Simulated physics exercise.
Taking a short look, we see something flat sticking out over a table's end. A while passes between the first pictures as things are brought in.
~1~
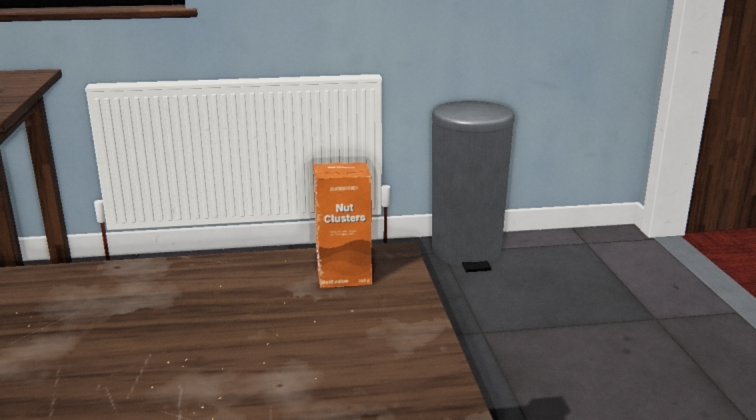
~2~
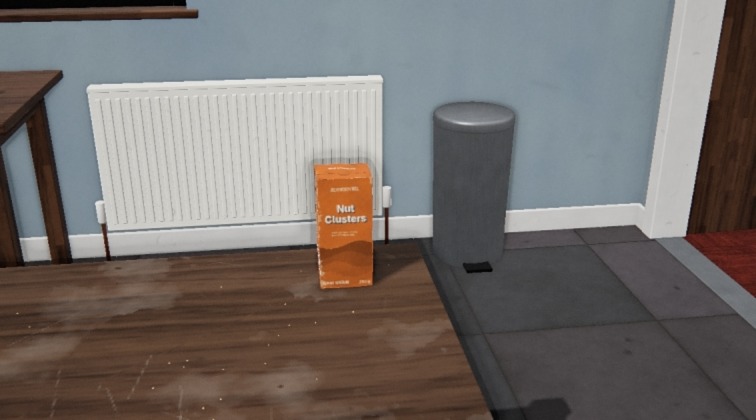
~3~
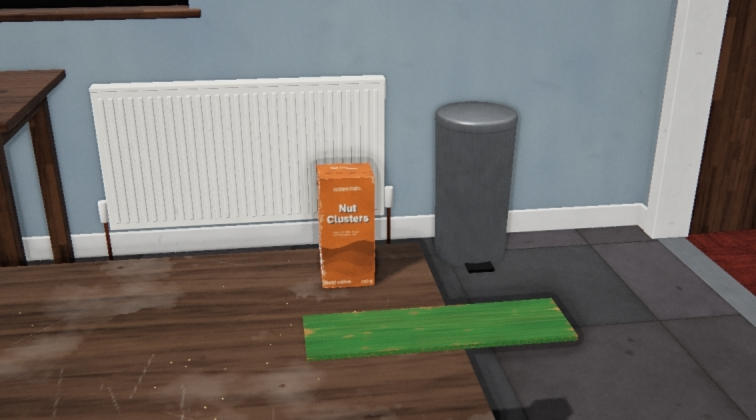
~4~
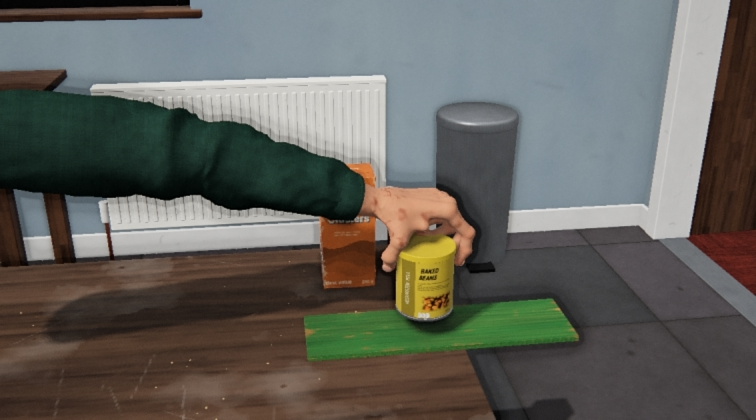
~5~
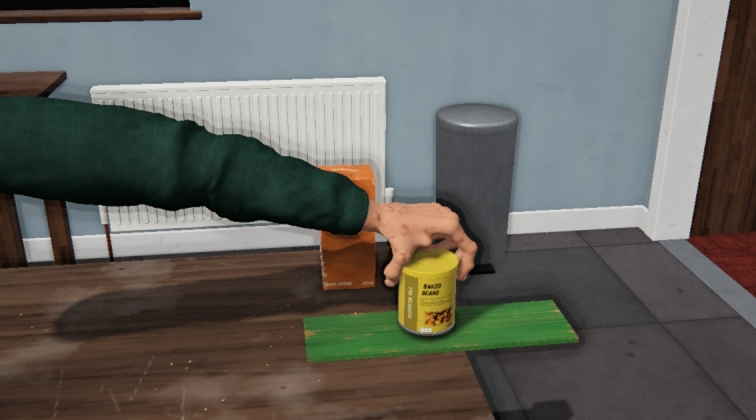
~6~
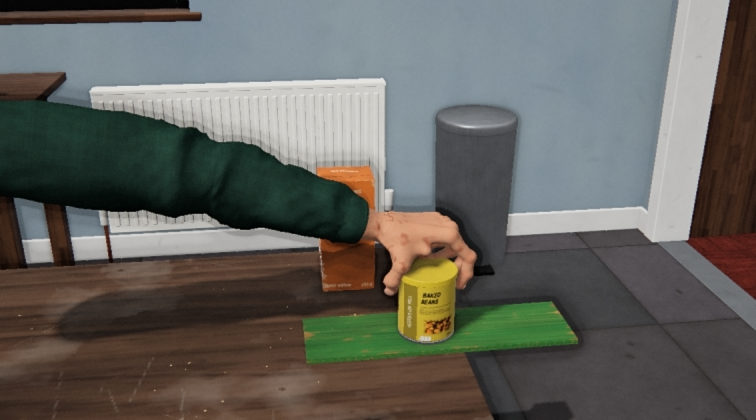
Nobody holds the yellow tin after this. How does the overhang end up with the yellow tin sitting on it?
The board stays on the table.
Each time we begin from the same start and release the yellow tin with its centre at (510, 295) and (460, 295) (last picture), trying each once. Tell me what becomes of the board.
Well, first it tumbles down, and then in the second try it stays in place.
Then, 0.80 s later than the last frame, all is still.
Then, 1.70 s later than the last frame, yellow tin resting near (427, 299).
When it is over, all 3 as before. End places, in pixels of the last picture, yellow tin near (427, 299). The board holds.
